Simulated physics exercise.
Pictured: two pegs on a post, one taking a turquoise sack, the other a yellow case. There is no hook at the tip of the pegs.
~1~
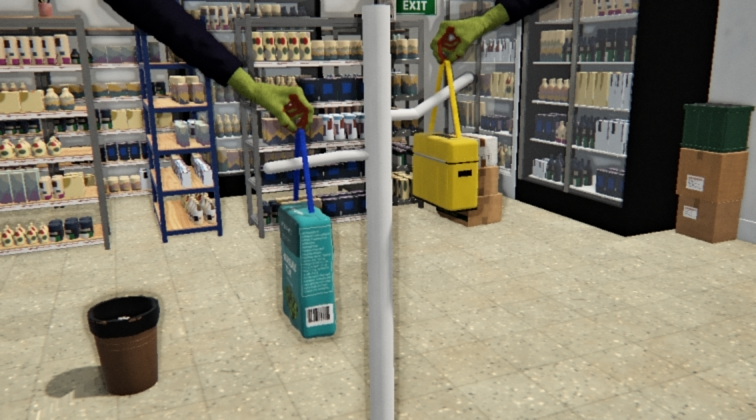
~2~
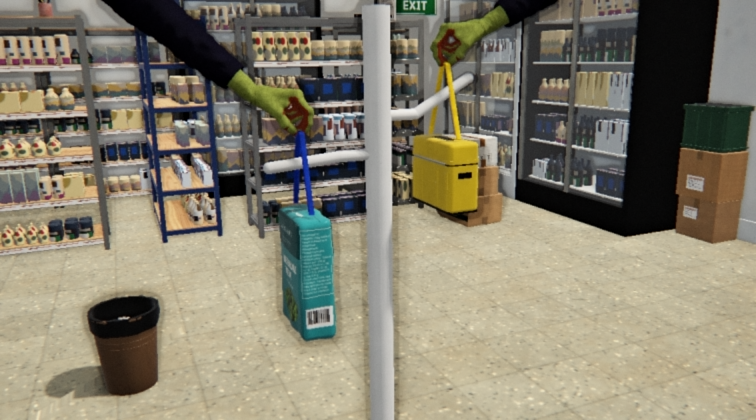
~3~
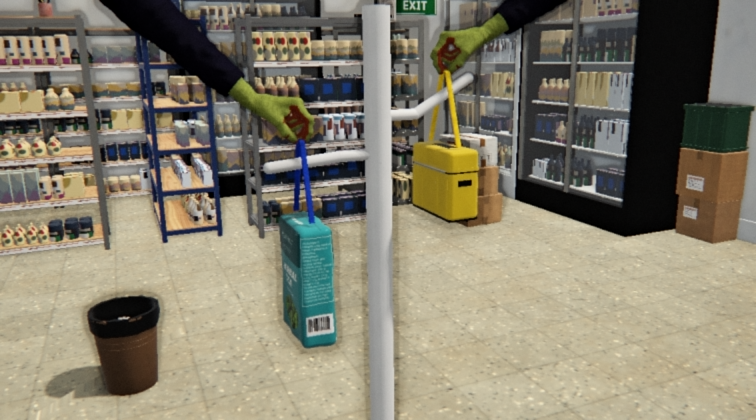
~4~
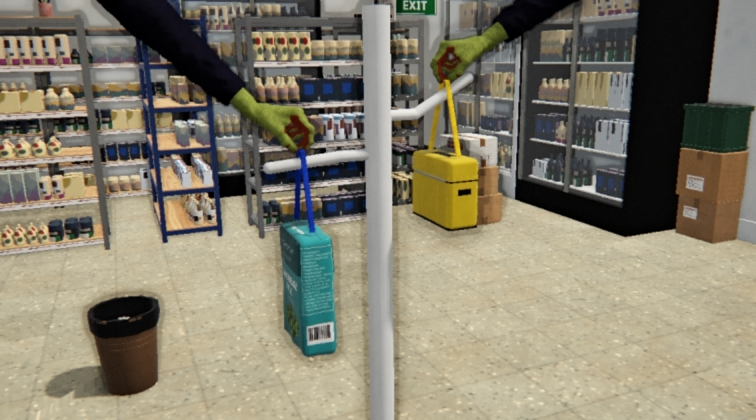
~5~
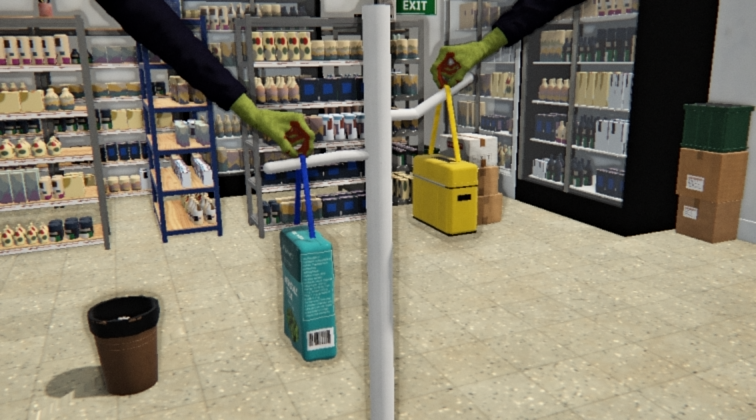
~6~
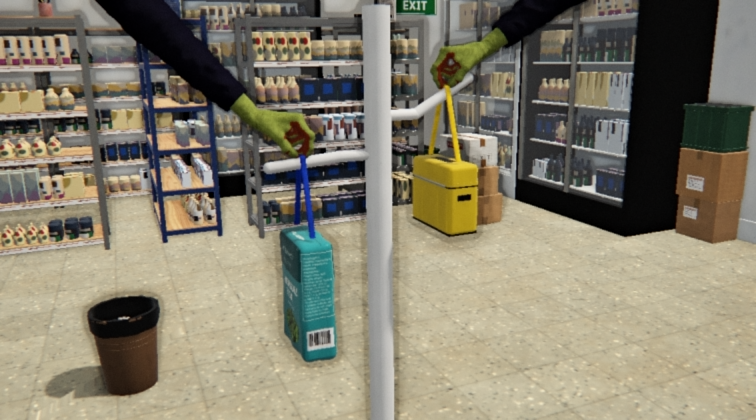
Two green-gloved hands slightly lowering a turquoise sack and a yellow case by their straps beside a white post in a shop.
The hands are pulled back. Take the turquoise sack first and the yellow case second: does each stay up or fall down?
The turquoise sack ends up still hanging; the yellow case ends up still hanging.
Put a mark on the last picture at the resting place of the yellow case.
Around (384, 220).
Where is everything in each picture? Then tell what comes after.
Turquoise sack (306, 269); yellow case (444, 170); left peg tip (269, 169); right peg tip (468, 78), in the first picture.
Turquoise sack (306, 271); yellow case (444, 172), in the second picture.
Turquoise sack (307, 278); yellow case (444, 179), in the third picture.
Turquoise sack (307, 287); yellow case (444, 188), in the fourth picture.
Turquoise sack (307, 292); yellow case (444, 193), in the fifth picture.
Turquoise sack (307, 292); yellow case (444, 193); left peg tip (269, 169), about level; right peg tip (468, 78), pointing up, in the sixth picture.
Then, 0.34 s later than the last view, turquoise sack hanging from its loop near (307, 294); yellow case hanging from its loop near (416, 211).
Then, 0.74 s later than the last view, turquoise sack hanging from its loop near (305, 295); yellow case hanging from its loop near (368, 219).
Finally, turquoise sack hanging from its loop near (306, 294); yellow case hanging from its loop near (384, 220). The turquoise sack stays hanging and the yellow case holds on.
